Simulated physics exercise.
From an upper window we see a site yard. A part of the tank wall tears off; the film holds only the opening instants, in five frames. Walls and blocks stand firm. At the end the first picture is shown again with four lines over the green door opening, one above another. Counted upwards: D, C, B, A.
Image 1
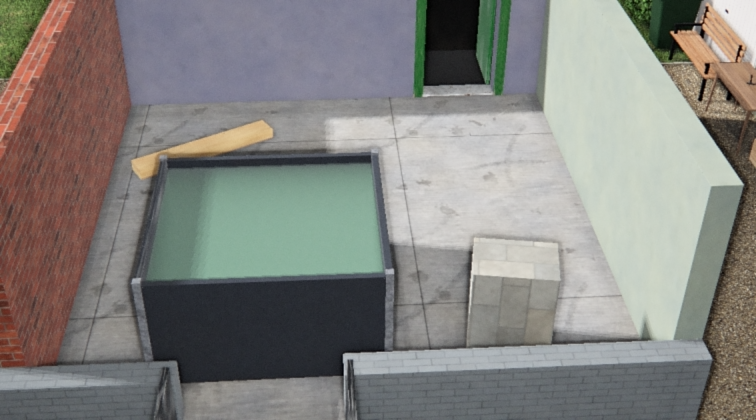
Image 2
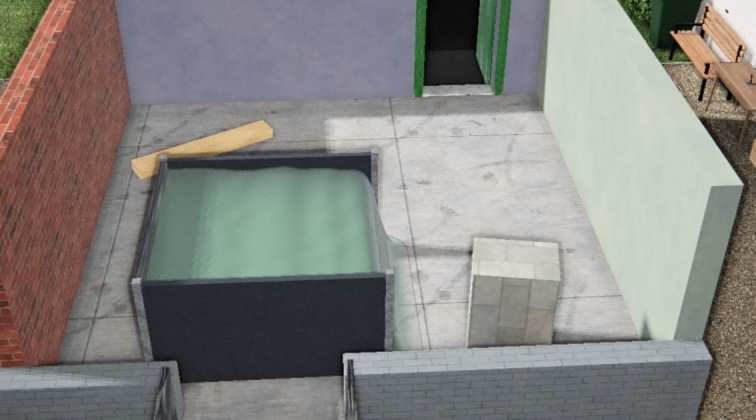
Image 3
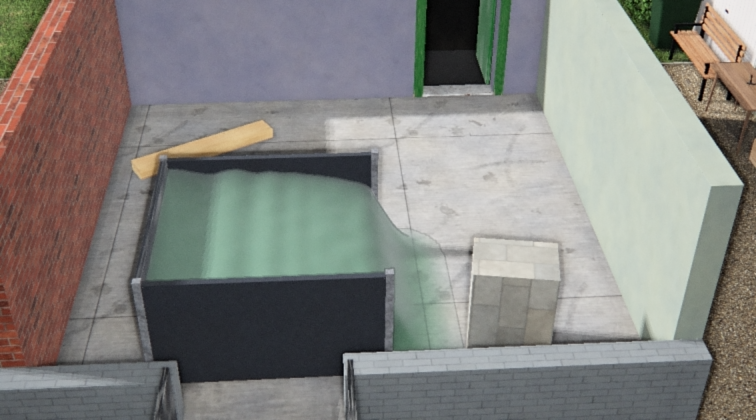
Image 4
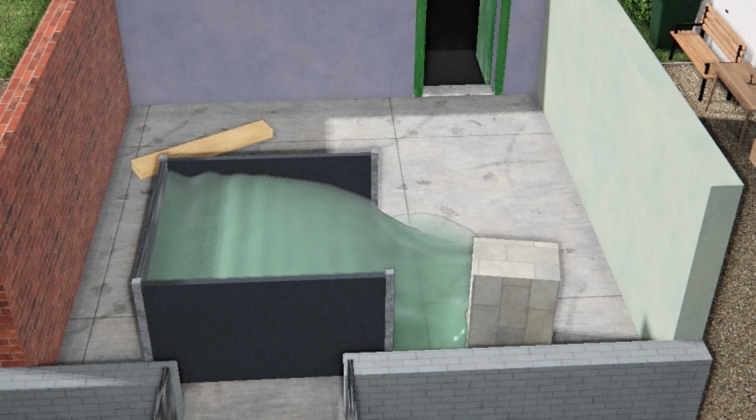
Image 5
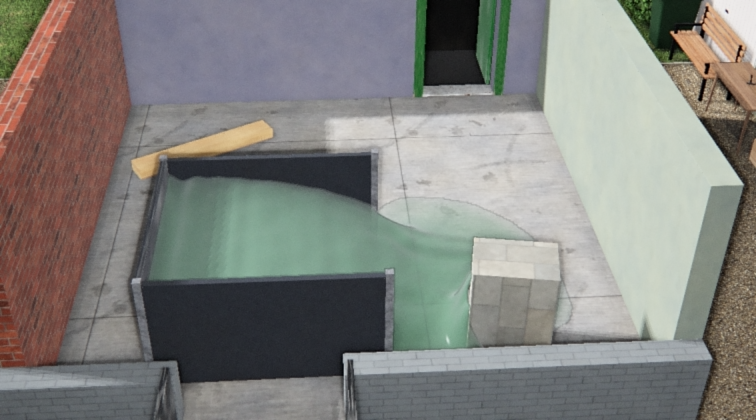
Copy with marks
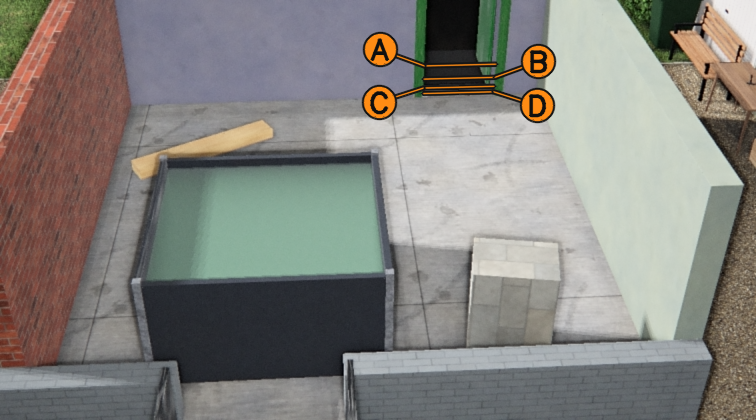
Walled yard seen from above, green water pouring out the open right side of a dark tank and spreading around a pale block.
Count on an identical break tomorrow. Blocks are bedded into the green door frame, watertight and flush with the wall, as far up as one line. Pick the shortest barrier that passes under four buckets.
A.
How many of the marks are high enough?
One of the four.
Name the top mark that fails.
That would be B.
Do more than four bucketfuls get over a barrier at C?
Yes.
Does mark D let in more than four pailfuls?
Yes, it does.
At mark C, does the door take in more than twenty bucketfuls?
Yes.
In orange, A at (460, 65); B at (459, 78); C at (458, 87); D at (458, 92); from the bottom up D, C, B, A.
If A is chosen, a splash gets over, under a bucket.
If B is chosen, about 11 bucketfuls get in.
If C is chosen, dozens of bucketfuls pour in.
If D is chosen, dozens of bucketfuls pour in.
